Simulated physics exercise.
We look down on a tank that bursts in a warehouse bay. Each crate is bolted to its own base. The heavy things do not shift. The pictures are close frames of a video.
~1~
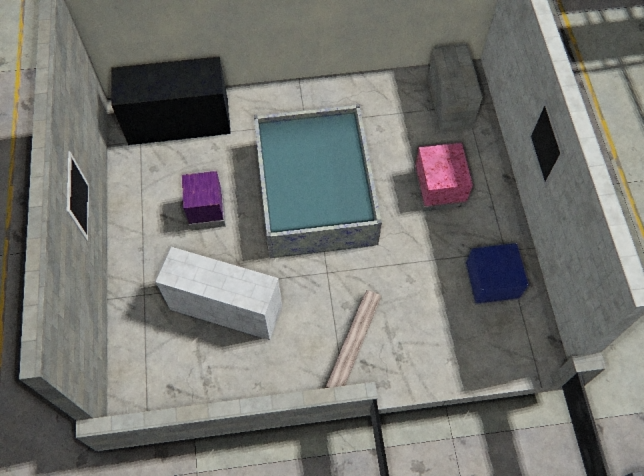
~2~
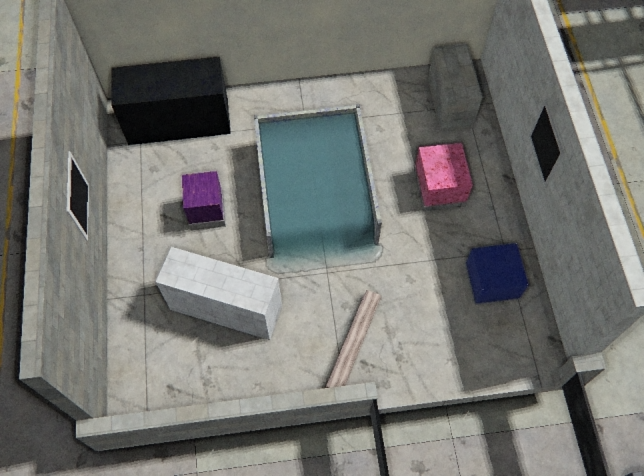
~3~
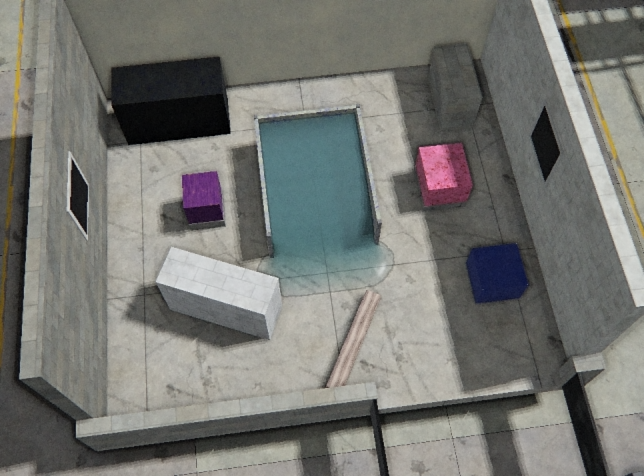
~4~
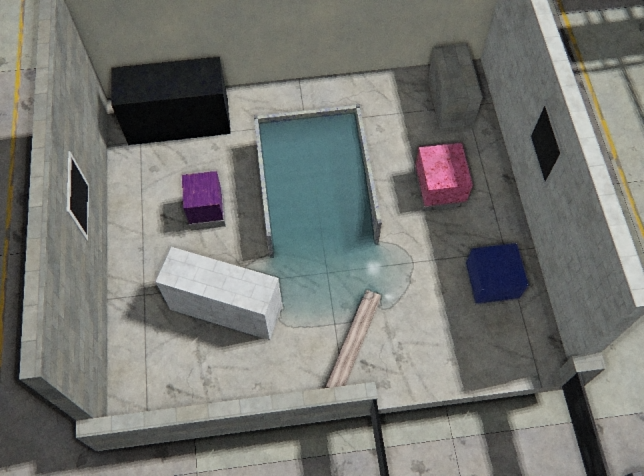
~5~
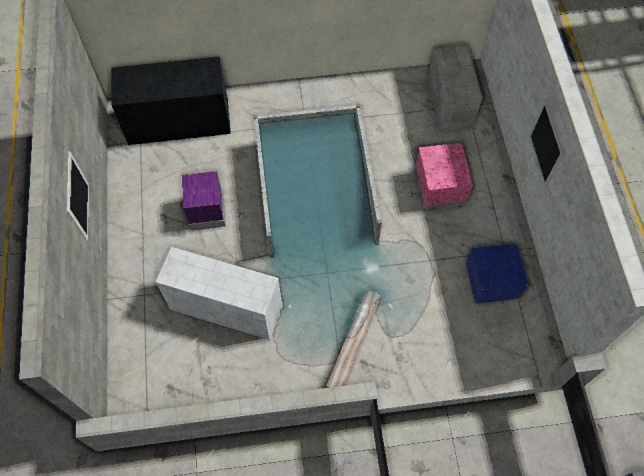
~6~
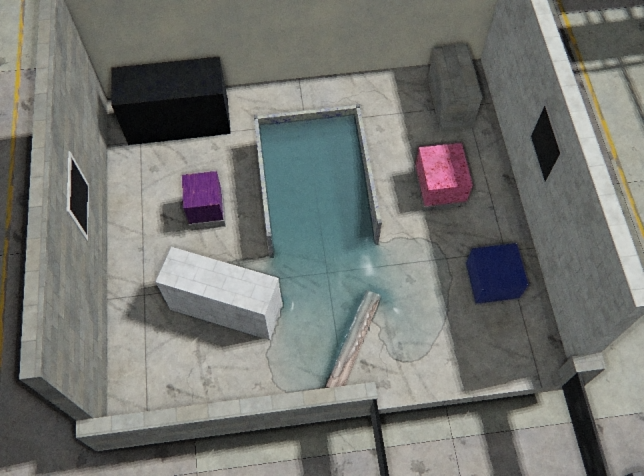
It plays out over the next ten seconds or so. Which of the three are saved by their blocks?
One by one: The pink crate stays dry; the purple crate stays dry; the blue crate gets wet.
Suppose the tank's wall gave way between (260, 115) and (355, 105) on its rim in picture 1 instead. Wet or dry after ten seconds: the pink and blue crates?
Pink is soaked, blue takes water.
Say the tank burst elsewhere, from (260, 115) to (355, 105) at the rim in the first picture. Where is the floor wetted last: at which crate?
It is the blue one.
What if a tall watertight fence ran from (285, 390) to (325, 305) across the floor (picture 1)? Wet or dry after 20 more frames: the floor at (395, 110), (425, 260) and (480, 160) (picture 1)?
In that order: Dry, awash, not flooded.
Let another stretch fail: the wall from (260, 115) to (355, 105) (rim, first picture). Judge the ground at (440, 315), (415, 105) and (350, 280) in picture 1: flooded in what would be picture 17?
In turn: Dry, awash, free of water.
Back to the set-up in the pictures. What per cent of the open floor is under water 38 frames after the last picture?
Near 75 in a hundred.
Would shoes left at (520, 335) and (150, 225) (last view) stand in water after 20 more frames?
One after the other: Wet, covered.
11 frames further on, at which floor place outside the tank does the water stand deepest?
I would point to (300, 403).
A moment on, water covers 30 % of the floor; the pink crate not reached, the purple crate not reached, the blue crate water round its plinth.
Next, water covers 45 % of the floor; the pink crate not reached, the purple crate water round its plinth, the blue crate water round its plinth.
Then, water covers 55 % of the floor; the pink crate not reached, the purple crate water round its plinth, the blue crate water round its plinth.
Later, water covers 75 % of the floor; the pink crate water round its plinth, the purple crate water round its plinth, the blue crate water round its plinth.
In the end, water covers 95 % of the floor; the pink crate stayed above the water, the purple crate stayed above the water, the blue crate was topped.
